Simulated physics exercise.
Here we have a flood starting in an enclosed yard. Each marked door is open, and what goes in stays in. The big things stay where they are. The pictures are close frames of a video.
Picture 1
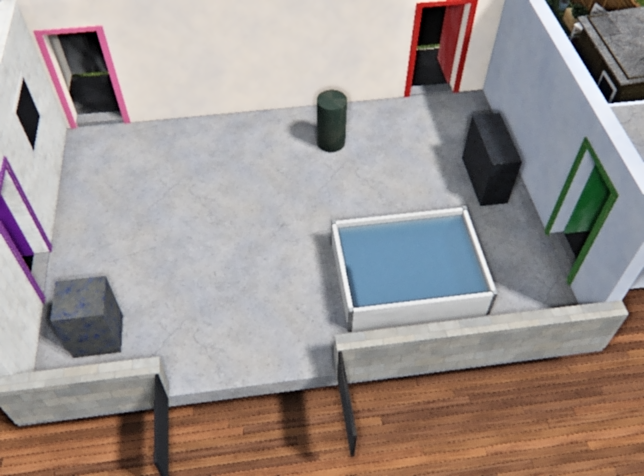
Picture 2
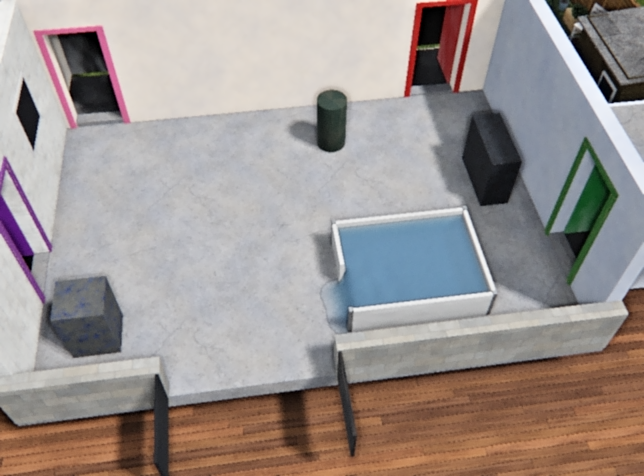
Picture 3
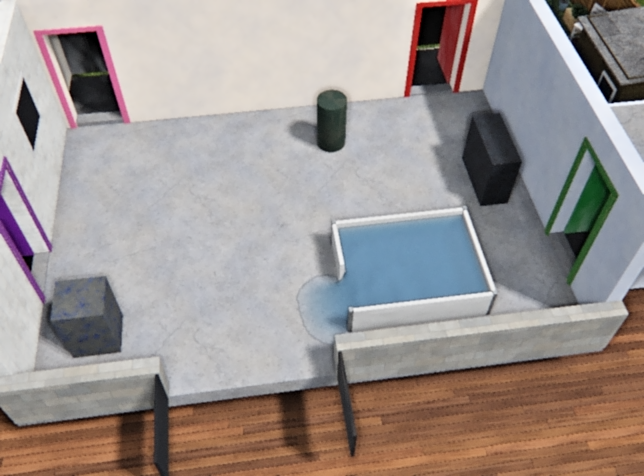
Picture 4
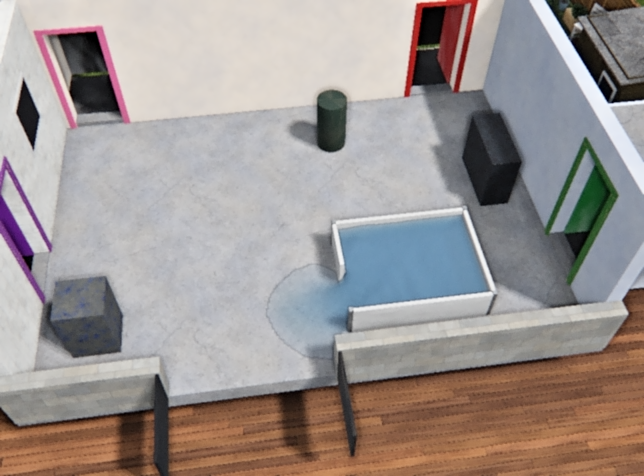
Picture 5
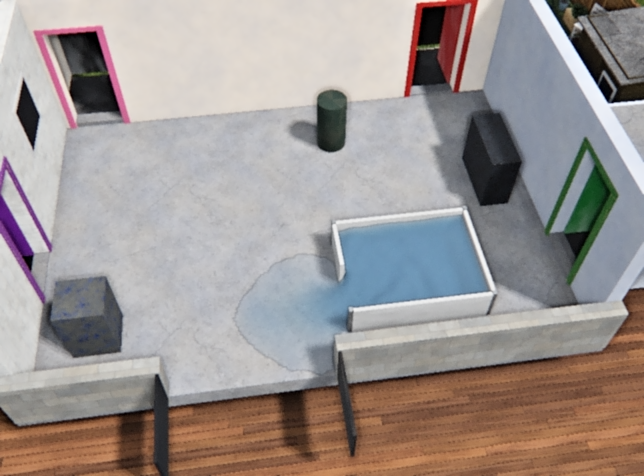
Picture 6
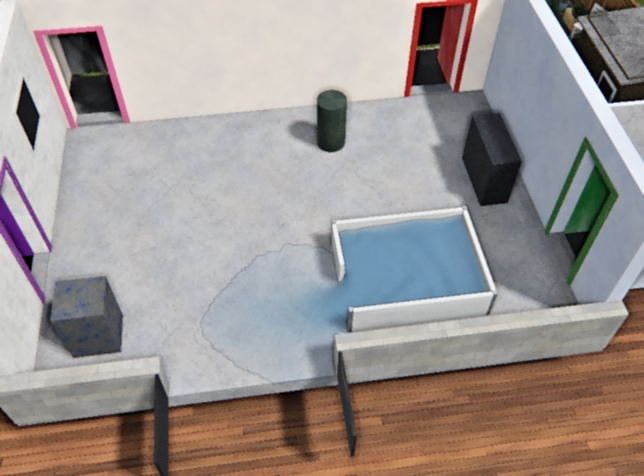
Water pours from a gap in the white-walled tank and spreads left across the grey floor.
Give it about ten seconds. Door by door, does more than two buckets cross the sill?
One by one: The pink door admits no more than that; the purple door lets in a lot; the green door admits no more than that; the red door admits no more than that.
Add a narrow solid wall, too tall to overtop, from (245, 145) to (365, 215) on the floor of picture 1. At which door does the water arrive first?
That is the purple-painted one.
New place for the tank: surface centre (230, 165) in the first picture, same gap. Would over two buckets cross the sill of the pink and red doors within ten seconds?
One by one: The pink door is over, the red door keeps below it.
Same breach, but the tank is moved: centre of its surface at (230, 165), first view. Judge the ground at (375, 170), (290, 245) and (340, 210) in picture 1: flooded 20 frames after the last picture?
In turn: Free of water, free of water, clear.
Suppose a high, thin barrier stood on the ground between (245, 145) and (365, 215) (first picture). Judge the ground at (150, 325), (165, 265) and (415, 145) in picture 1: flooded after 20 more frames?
In that order: Wet, awash, clear.
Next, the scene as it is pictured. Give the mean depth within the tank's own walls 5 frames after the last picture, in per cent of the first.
Close to 74 %.
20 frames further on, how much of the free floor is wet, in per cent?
Some 30 per cent.
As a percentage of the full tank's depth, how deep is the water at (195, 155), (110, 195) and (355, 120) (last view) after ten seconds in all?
About 8, 6 and 2 per cent.
A moment on, water covers 15 % of the floor; the pink door not reached, the purple door not reached, the green door not reached, the red door not reached.
Next, water covers 25 % of the floor; the pink door not reached, the purple door not reached, the green door not reached, the red door not reached.
Then, water covers 30 % of the floor; the pink door not reached, the purple door over two buckets in, the green door not reached, the red door not reached.
Later, water covers 40 % of the floor; the pink door wet at the sill, nothing in, the purple door over two buckets in, the green door not reached, the red door not reached.
In the end, water covers 50 % of the floor; the pink door under two buckets in, the purple door over two buckets in, the green door not reached, the red door not reached.
